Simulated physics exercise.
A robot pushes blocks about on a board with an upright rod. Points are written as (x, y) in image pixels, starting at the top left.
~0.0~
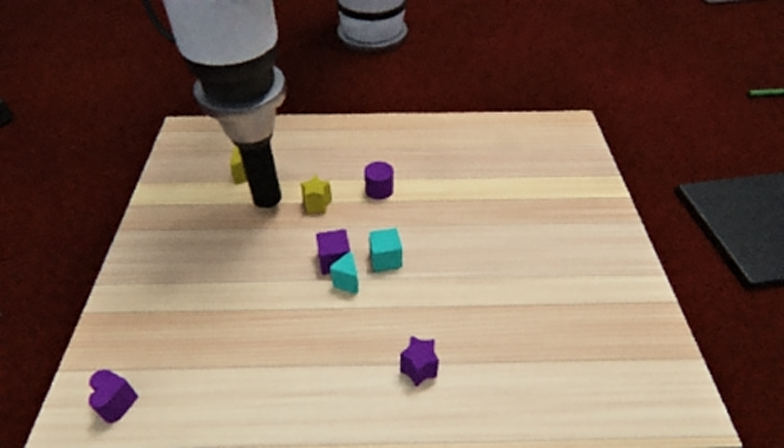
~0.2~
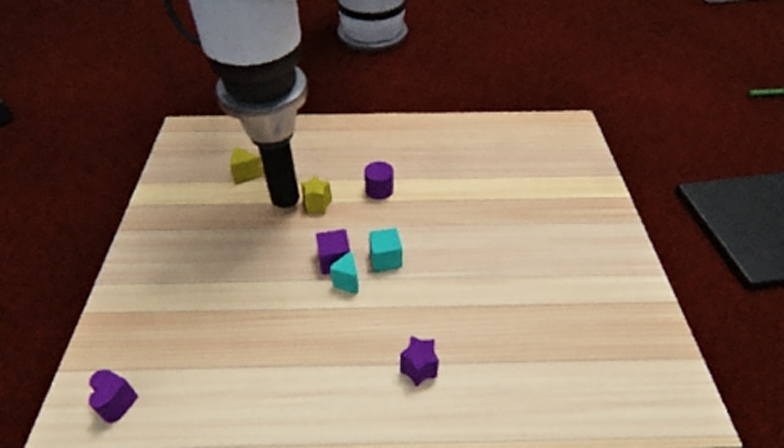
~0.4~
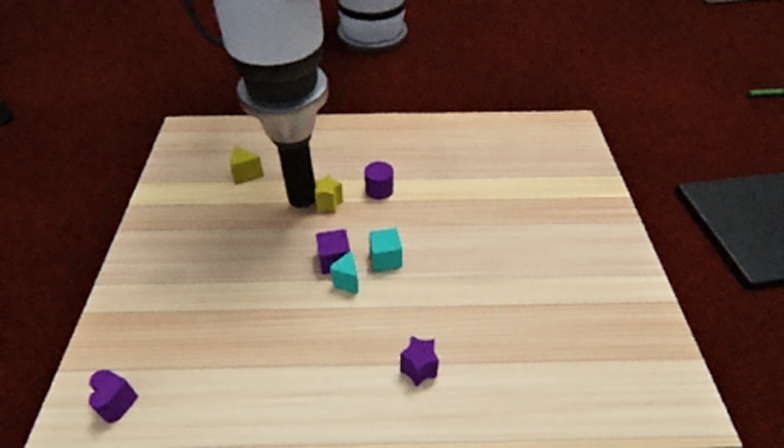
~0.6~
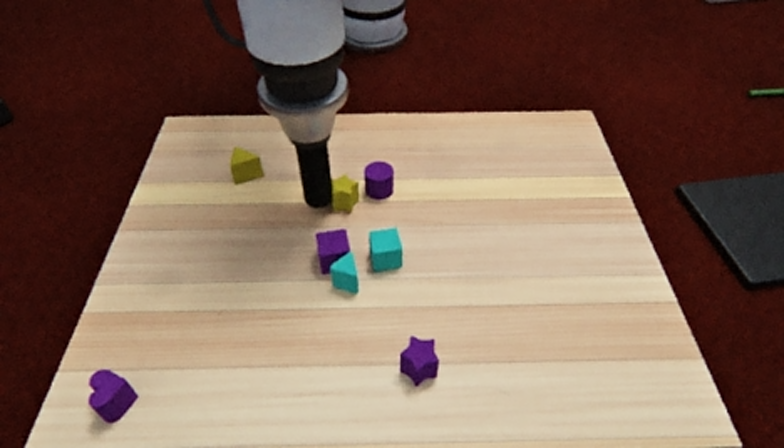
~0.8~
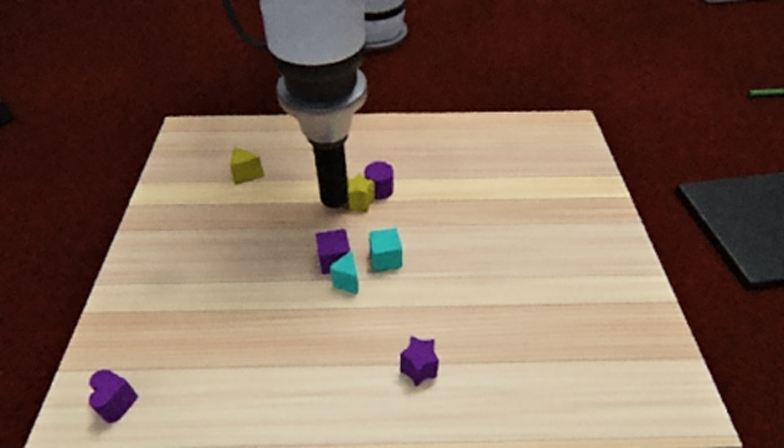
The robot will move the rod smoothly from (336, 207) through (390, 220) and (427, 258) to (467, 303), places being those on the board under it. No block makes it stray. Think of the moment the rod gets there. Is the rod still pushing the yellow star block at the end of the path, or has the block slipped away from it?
My guess is it ends up beside or behind the rod.
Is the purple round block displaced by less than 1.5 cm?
No, that is not what happens.
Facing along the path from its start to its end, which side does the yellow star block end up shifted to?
Pushed left.
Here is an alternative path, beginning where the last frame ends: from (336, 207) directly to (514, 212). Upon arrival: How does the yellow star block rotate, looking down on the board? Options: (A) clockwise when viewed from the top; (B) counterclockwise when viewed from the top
My answer is option B.
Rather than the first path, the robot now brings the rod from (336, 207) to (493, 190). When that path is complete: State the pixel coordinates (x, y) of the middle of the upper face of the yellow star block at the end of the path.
My estimate: (519, 165).
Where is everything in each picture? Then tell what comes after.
In the first picture, tip of the rod at (267, 198), middles of tops, yellow star block at (315, 185), purple round block at (379, 170), turquoise four-sided block at (386, 240).
In the second picture, rod at (285, 198), nothing pushed.
In the third picture, rod at (303, 198), yellow star block at (326, 184).
In the fourth picture, rod at (319, 198), yellow star block at (343, 184).
In the fifth picture, rod at (335, 198), yellow star block at (359, 183), purple round block at (379, 170), turquoise four-sided block at (386, 240).
The first path, step by step. One third of the way, rod at (390, 211); yellow star block at (400, 182), turned 40° anticlockwise; purple round block at (398, 164).
Two thirds of the way, rod at (428, 249); yellow star block at (400, 182), turned 40° anticlockwise; purple round block at (398, 164).
At the end, rod at (468, 294); yellow star block at (400, 182), turned 40° anticlockwise; purple round block at (398, 164); turquoise four-sided block unmoved.
